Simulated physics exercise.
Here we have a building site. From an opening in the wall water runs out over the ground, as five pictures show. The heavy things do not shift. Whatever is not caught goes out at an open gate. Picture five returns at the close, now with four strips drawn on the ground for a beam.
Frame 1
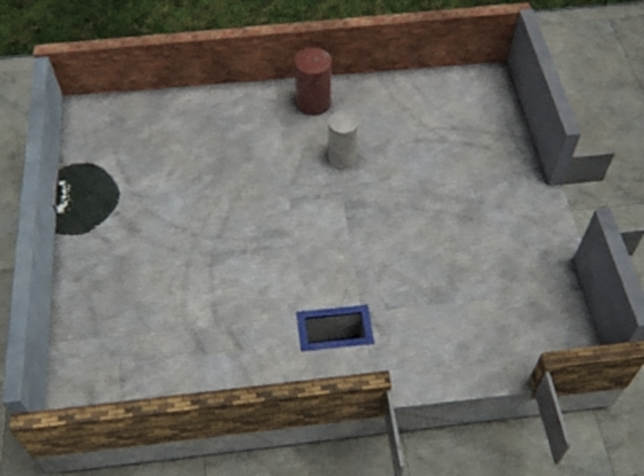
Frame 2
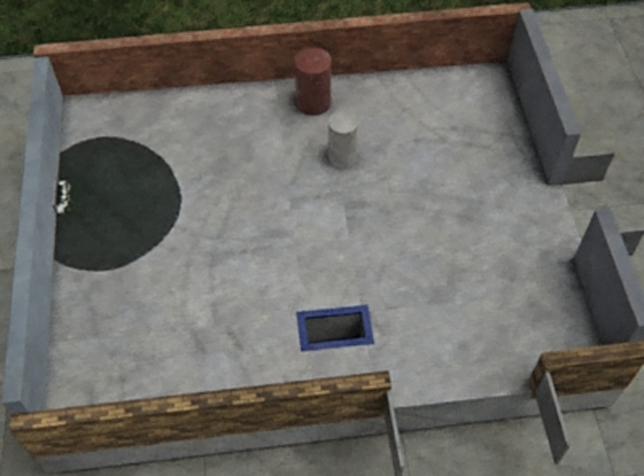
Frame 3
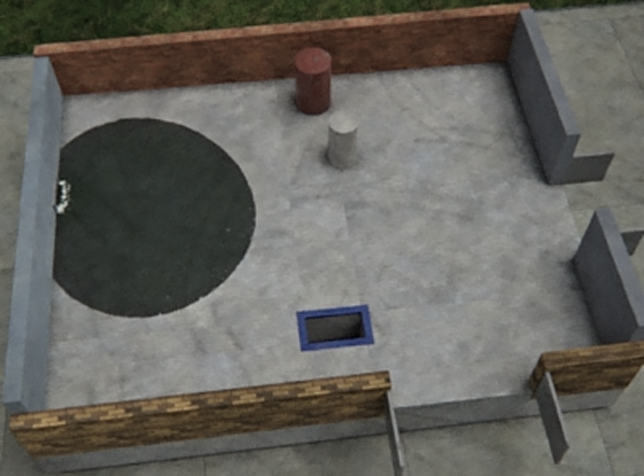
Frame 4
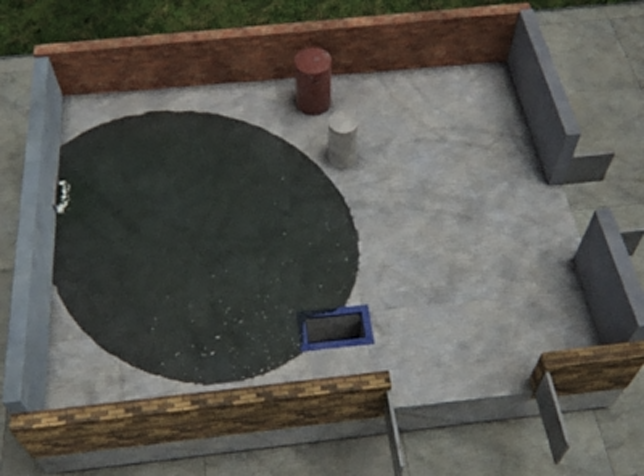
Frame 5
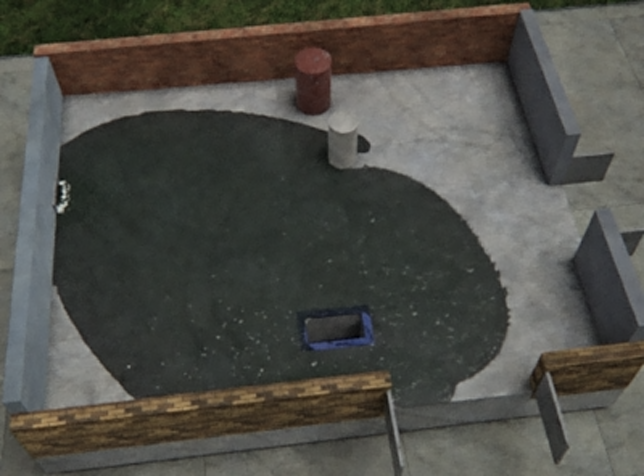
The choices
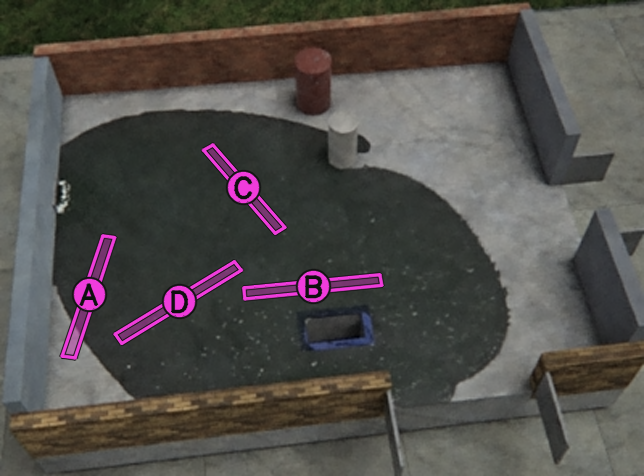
Dark water spreading from the left wall across the grey floor of a walled building site, surrounding a pale post and blue-rimmed gully.
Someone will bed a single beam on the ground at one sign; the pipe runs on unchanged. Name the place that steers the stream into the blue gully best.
I would pick spot C.
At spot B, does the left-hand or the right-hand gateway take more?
More leaves on the left.
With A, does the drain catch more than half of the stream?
No, it does not.
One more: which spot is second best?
Here it is spot A.
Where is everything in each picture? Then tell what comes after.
Outfall at (55, 195); blue gully at (335, 328); open gate at (458, 386); open gate at (561, 221); water covers 2 % of the ground and shows as far out as (111, 193); blue gully still dry.
Water covers 8 % of the ground and shows as far out as (175, 196); blue gully still dry.
Water covers 19 % of the ground and shows as far out as (249, 227); blue gully still dry.
Water covers 37 % of the ground and shows as far out as (350, 273); blue gully still dry.
Water covers 57 % of the ground and shows as far out as (500, 305); blue gully taking water.
On the marked copy, A from (68, 356) to (108, 236); B from (244, 293) to (380, 280); C from (208, 147) to (280, 230); D from (118, 338) to (237, 266).
Choosing A, about 23 % of the stream runs into the blue gully, about 77 % out by the gates.
Choosing B, about 5 % of the stream runs into the blue gully, about 95 % out by the gates.
Choosing C, about 38 % of the stream runs into the blue gully, about 61 % out by the gates.
Choosing D, about 12 % of the stream runs into the blue gully, about 88 % out by the gates.
